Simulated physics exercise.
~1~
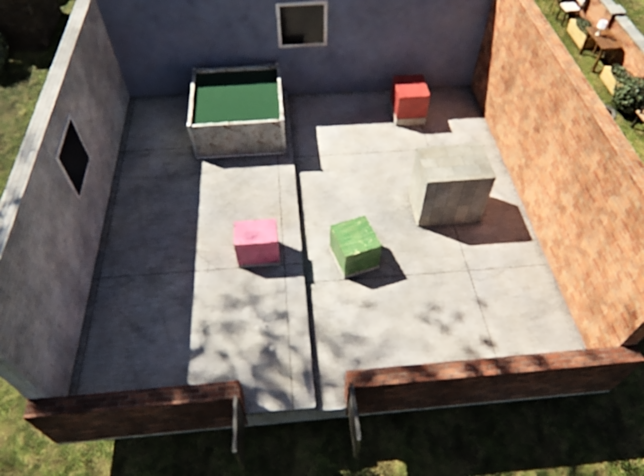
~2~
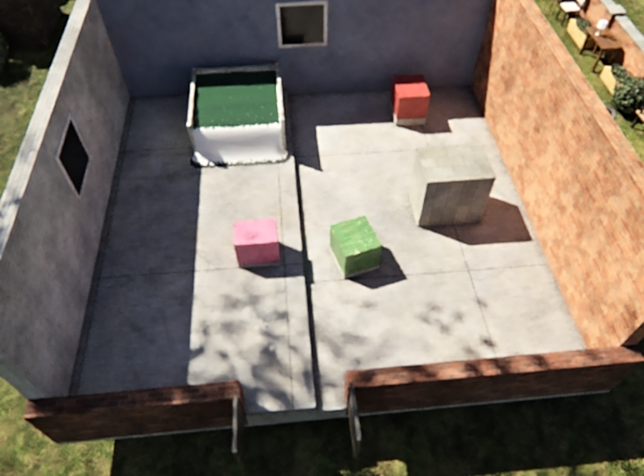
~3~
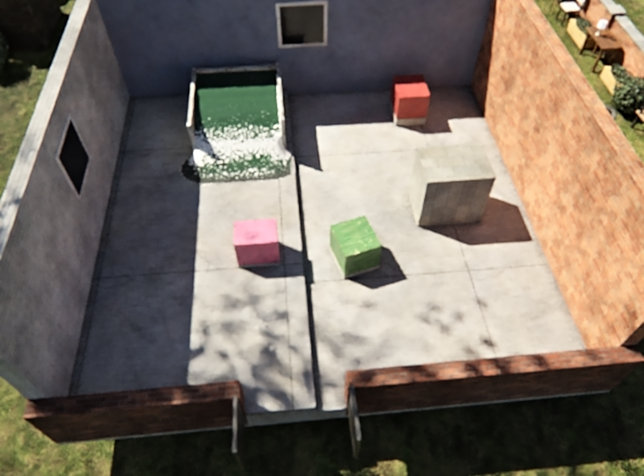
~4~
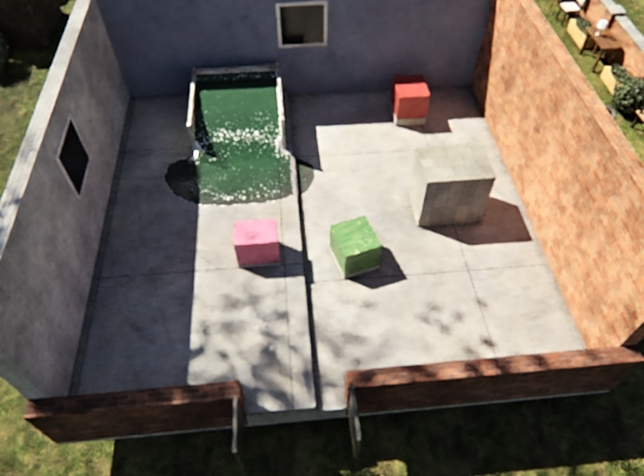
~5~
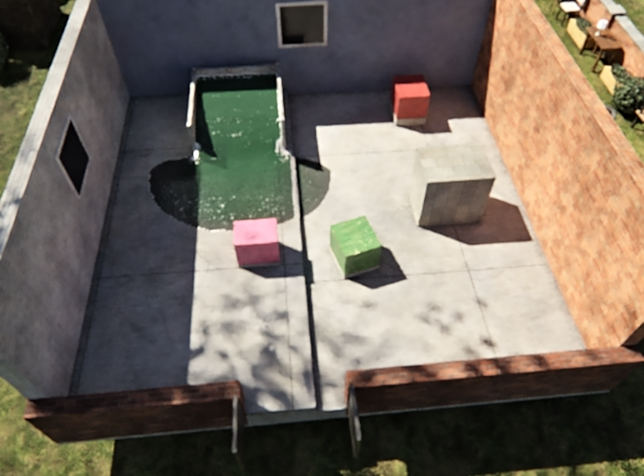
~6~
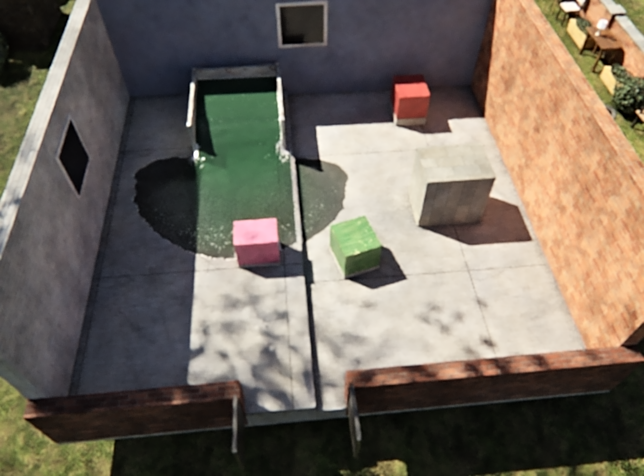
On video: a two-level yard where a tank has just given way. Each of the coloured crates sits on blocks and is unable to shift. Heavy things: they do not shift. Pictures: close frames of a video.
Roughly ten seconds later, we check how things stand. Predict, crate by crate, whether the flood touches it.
My prediction: The red crate remains untouched; the pink crate is touched; the green crate is touched.
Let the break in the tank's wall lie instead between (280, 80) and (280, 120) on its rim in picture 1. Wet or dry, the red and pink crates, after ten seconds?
Log: Red is doused; pink stays clear.
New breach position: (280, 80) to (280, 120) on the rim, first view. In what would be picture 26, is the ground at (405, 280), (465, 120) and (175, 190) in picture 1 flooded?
Spot one inundated, spot two inundated, spot three spared.
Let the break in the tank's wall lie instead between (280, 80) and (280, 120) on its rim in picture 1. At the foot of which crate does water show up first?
The one in red.
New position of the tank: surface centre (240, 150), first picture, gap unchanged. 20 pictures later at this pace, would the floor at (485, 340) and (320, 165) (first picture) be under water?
The first is wetted, and then the second is not reached.
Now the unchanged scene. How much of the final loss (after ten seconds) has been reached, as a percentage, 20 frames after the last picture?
Roughly 35 percent.
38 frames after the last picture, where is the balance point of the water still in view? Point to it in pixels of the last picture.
At about (316, 261).
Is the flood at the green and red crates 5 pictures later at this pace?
Green wet, red dry.
A moment on, water covers 30 % of the floor; the red crate not reached, the pink crate water round its plinth, the green crate water round its plinth.
Next, water covers 45 % of the floor; the red crate not reached, the pink crate water round its plinth, the green crate water round its plinth.
Then, water covers 55 % of the floor; the red crate not reached, the pink crate water round its plinth, the green crate water round its plinth.
Later, water covers 70 % of the floor; the red crate water round its plinth, the pink crate water round its plinth, the green crate water round its plinth.
In the end, water covers 90 % of the floor; the red crate stayed above the water, the pink crate was topped, the green crate was topped.
